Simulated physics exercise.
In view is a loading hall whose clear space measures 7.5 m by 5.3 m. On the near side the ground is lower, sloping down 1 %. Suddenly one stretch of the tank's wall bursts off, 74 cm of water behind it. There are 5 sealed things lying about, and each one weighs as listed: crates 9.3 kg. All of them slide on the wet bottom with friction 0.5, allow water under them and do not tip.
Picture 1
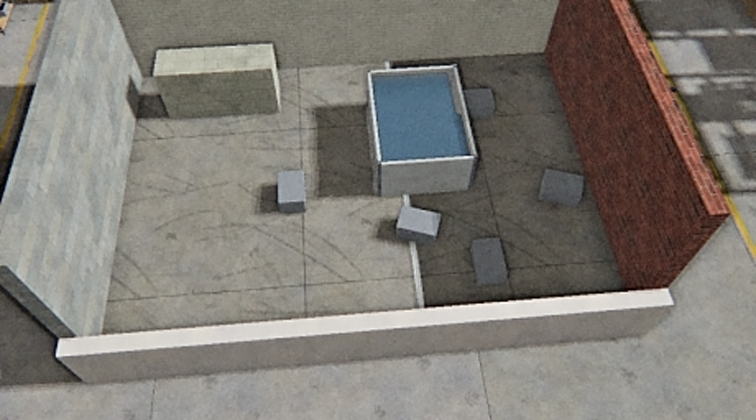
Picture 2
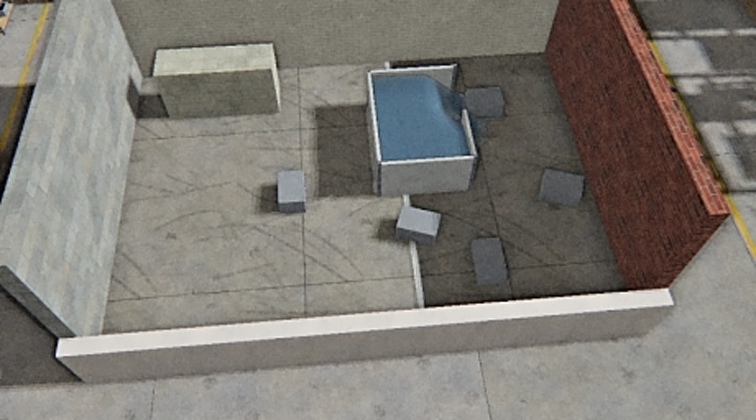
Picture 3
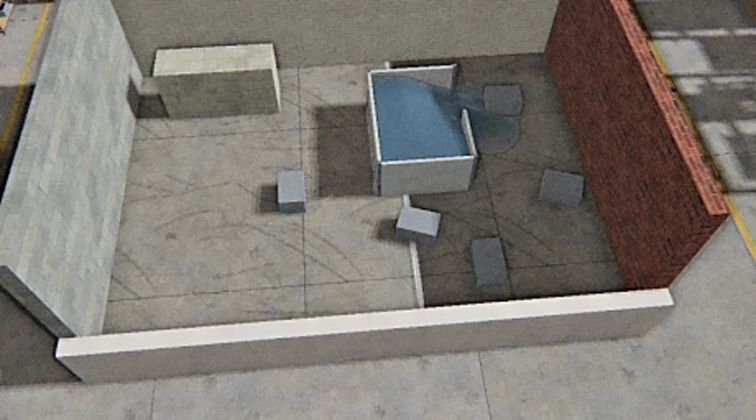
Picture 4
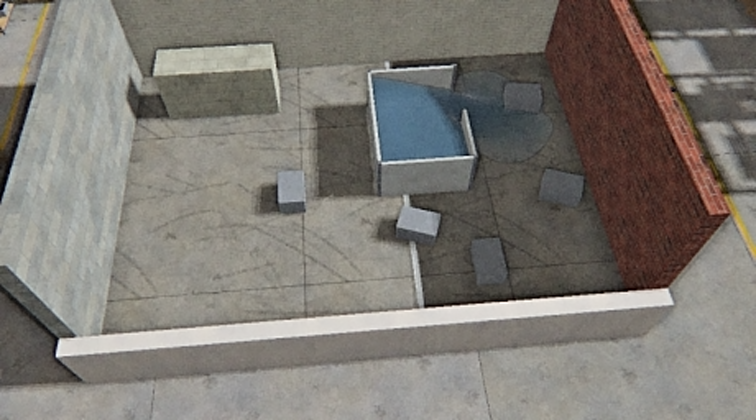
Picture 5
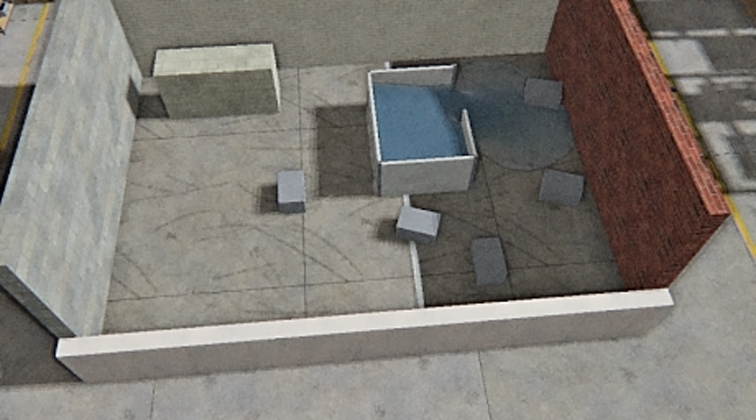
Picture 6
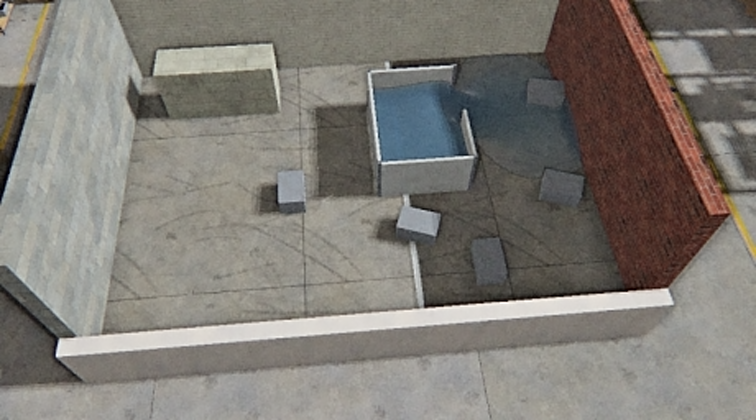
A tank's side opens and water spreads out, pushing one gray crate to the right.
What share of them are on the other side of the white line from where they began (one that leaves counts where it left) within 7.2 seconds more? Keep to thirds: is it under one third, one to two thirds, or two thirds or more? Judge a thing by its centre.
The share is two thirds or more.
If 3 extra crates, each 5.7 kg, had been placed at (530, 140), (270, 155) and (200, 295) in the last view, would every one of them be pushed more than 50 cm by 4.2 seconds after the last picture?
Per the listed order, goes farther, stays closer, stays closer.
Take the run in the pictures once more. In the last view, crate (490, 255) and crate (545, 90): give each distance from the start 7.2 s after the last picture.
First: 250 cm. Second: 500 cm.
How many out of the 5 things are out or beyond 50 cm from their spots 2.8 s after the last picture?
2.
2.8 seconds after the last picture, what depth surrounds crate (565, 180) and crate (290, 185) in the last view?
Close to 3 and 0 centimetres.
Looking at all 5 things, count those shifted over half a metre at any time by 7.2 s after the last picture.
4.
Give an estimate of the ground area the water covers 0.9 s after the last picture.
9.0 m2.
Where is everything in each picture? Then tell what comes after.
A crate at (476, 98), on the bottom; a crate at (564, 182), on the bottom; 2.6 m2 under water; 0 of 5 have shifted, in the first frame.
A crate at (485, 96), on the bottom, 16 cm from its start; a crate at (564, 182), on the bottom; 3.1 m2 under water; 1 of 5 have shifted, in the second frame.
A crate at (504, 94), on the bottom, 49 cm from its start; a crate at (564, 182) rests on the ground; 4.0 m2 under water; 1 of 5 have shifted, in the third frame.
A crate at (524, 92) rests on the ground, 85 cm from its start; a crate at (564, 182), on the bottom; water covers 5.2 m2; 1 of 5 have shifted, in the fourth frame.
A crate at (544, 88), on the bottom, 123 cm from its start; a crate at (564, 182), on the bottom; water covers 6.5 m2; 1 of 5 have shifted, in the fifth frame.
A crate at (547, 88), on the bottom, 127 cm from its start; a crate at (564, 182), on the bottom; water covers 7.3 m2; 1 of 5 have shifted, in the sixth frame.
Then, 0.9 s after the last picture 0 of 5 are over the mark; 1 afloat.
Then, 2.8 s after the last picture 0 of 5 are over the mark; 1 afloat.
Then, 4.8 s after the last picture 1 of 5 are over the mark; 3 afloat.
Then, 7.2 s after the last picture 4 of 5 are over the mark; 1 afloat.
